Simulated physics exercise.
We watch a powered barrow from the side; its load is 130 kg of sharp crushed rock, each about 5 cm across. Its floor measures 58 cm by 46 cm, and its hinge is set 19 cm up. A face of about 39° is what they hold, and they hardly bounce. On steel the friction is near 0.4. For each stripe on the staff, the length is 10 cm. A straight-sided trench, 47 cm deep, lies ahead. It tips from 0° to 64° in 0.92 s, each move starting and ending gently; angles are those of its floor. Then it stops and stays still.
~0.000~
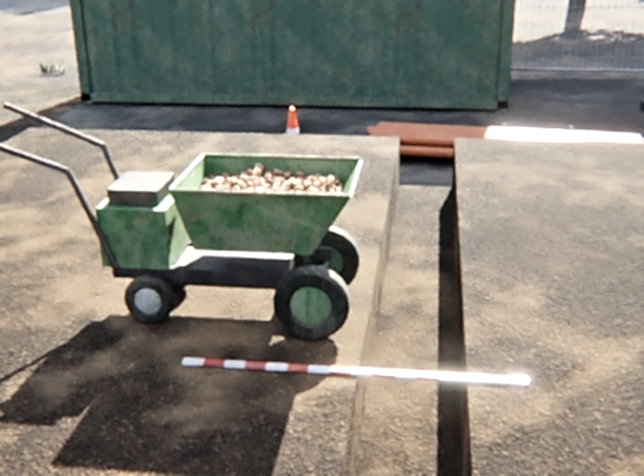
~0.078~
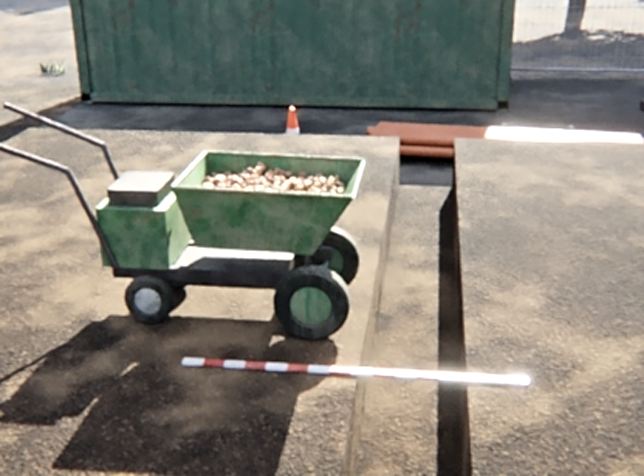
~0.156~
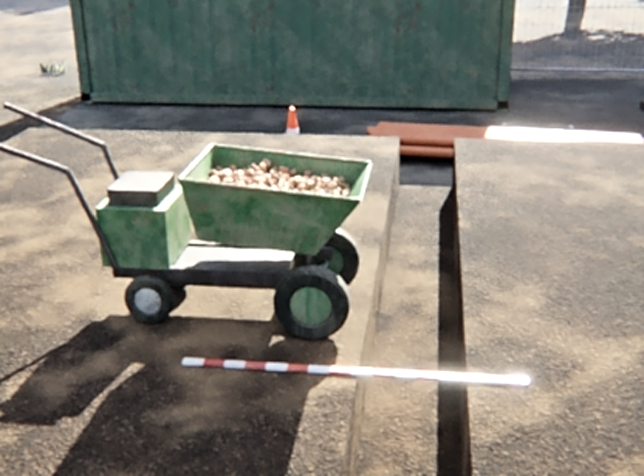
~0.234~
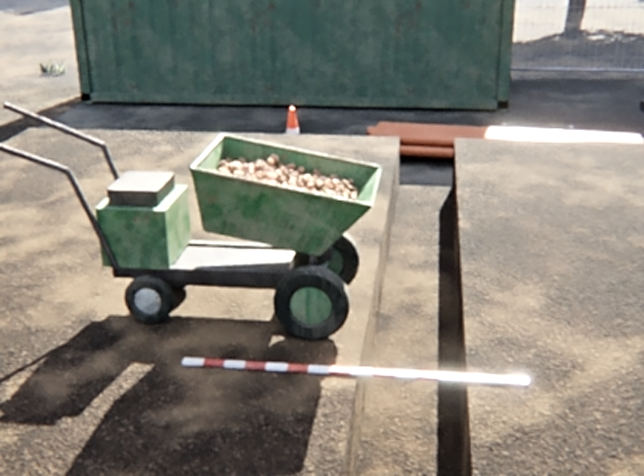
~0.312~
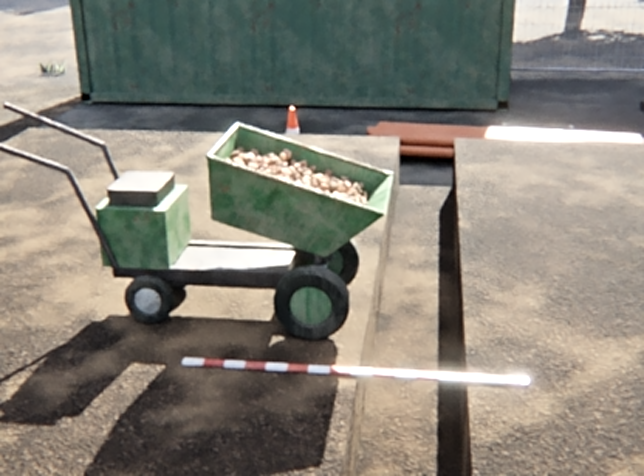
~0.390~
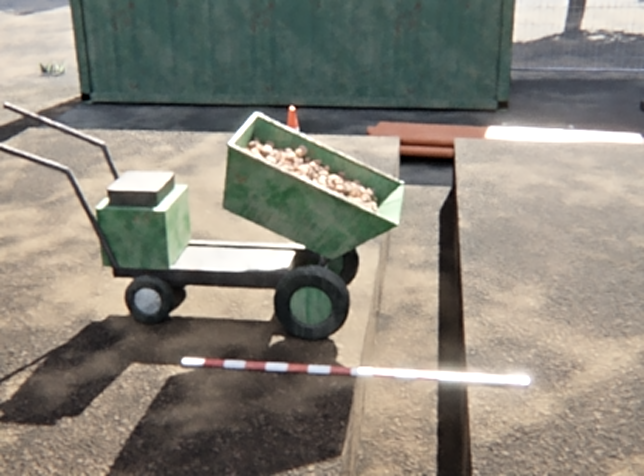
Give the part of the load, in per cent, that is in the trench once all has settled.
Close to 18 in a hundred.
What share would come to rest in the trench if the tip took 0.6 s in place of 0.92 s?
With that timing, about 15 per cent.
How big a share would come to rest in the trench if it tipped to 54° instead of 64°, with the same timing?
It comes out at about 10 percent.
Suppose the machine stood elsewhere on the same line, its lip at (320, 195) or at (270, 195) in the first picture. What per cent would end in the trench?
That gives roughly 30 per cent and roughly 40 per cent.
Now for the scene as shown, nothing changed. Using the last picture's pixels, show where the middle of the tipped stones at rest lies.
Centre estimate: Around (473, 319).
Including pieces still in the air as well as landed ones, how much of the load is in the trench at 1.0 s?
Roughly 5% by that time.
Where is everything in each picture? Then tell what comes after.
In the first frame, the tray is at 0°, its lip at (350, 197); the top of the load is at (281, 181).
The second frame shows lip at (353, 198), floor tilted 1°, highest stones at (269, 180); the stones move at 0.2 m/s on average.
In the third frame, the tray is at 5°, its lip at (360, 201); the top of the load is at (255, 174); the stones move at 0.5 m/s on average.
The fourth frame shows lip at (371, 206), floor tilted 10°, highest stones at (245, 168); the stones move at 0.7 m/s on average.
The fifth frame shows lip at (384, 214), floor tilted 17°, highest stones at (249, 159); the stones move at 0.8 m/s on average.
In the sixth frame, the tray is at 25°, its lip at (397, 225); the top of the load is at (258, 151); the stones move at 0.9 m/s on average.
After 0.7 s the floor is at 54°; 100 % in the tray; the foremost stones are at (418, 254).
After 1.0 s the floor is at 64°; 91 % in the tray, 5 % in the trench, 4 % past the trench; the foremost stones are at (488, 326).
After 1.4 s the floor is at 64°; 72 % in the tray, 9 % in the trench, 19 % past the trench; the foremost stones are at (566, 320).
After 3.3 s the floor is at 64°; 62 % in the tray, 18 % in the trench, 20 % past the trench; the foremost stones are at (611, 327).
